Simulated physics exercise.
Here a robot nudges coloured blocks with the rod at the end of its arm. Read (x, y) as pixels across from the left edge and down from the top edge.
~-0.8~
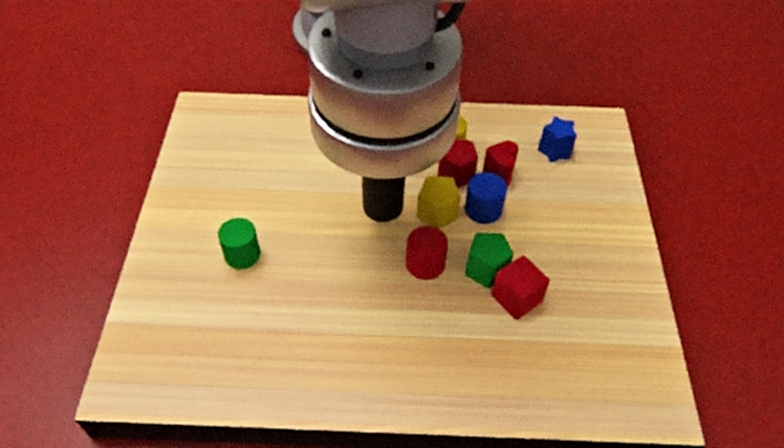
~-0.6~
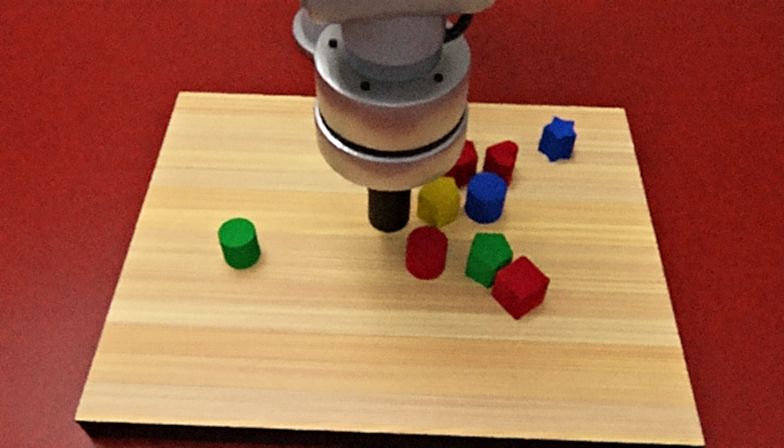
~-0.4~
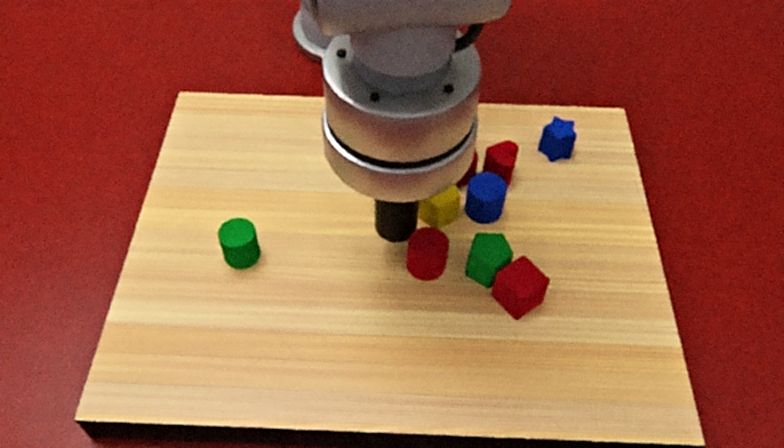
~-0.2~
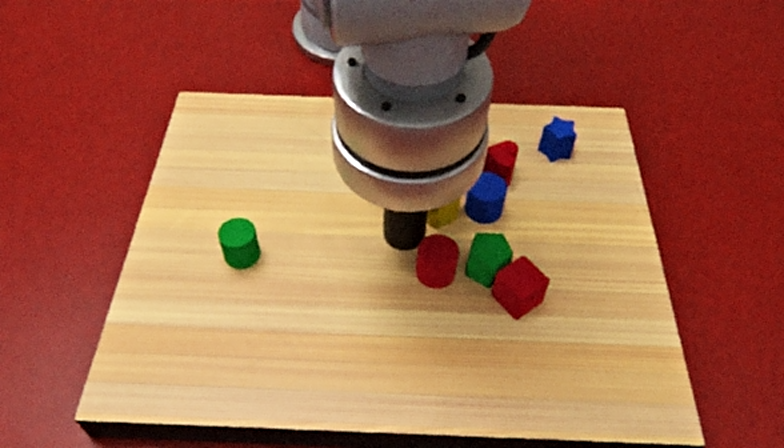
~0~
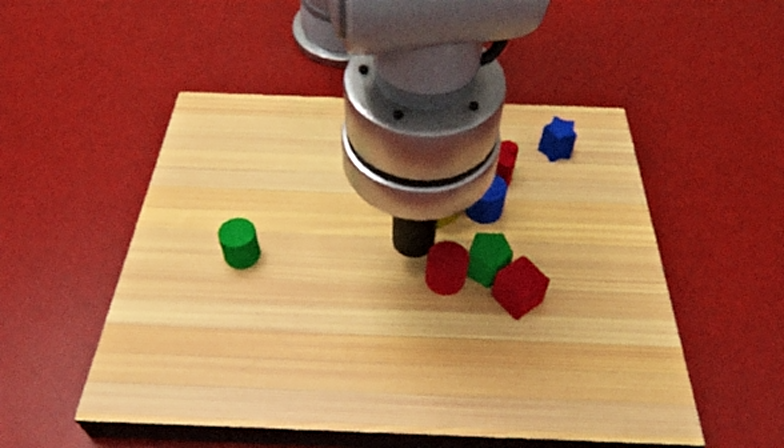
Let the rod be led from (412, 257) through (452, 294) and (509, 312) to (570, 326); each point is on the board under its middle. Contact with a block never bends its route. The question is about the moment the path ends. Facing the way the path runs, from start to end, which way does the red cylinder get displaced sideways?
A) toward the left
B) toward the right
My pick is B.
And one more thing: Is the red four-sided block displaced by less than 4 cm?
Going by the path, no.
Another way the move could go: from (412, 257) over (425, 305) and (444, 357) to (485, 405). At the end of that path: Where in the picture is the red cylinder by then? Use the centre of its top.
In the picture, that point is around (475, 292).
On the path given first. One third of the way, rod (455, 279); red cylinder (496, 292); green pentagonal block (501, 251), turned 45° anticlockwise; red four-sided block (534, 279).
Two thirds of the way, rod (515, 297); red cylinder (551, 320); green pentagonal block (512, 254), turned 90° anticlockwise; red four-sided block (563, 280), turned 25° anticlockwise.
At the end, rod (576, 311); yellow pentagonal block still; red cylinder (593, 346); green pentagonal block (512, 254), turned 90° anticlockwise; red four-sided block (600, 277), turned 95° anticlockwise.
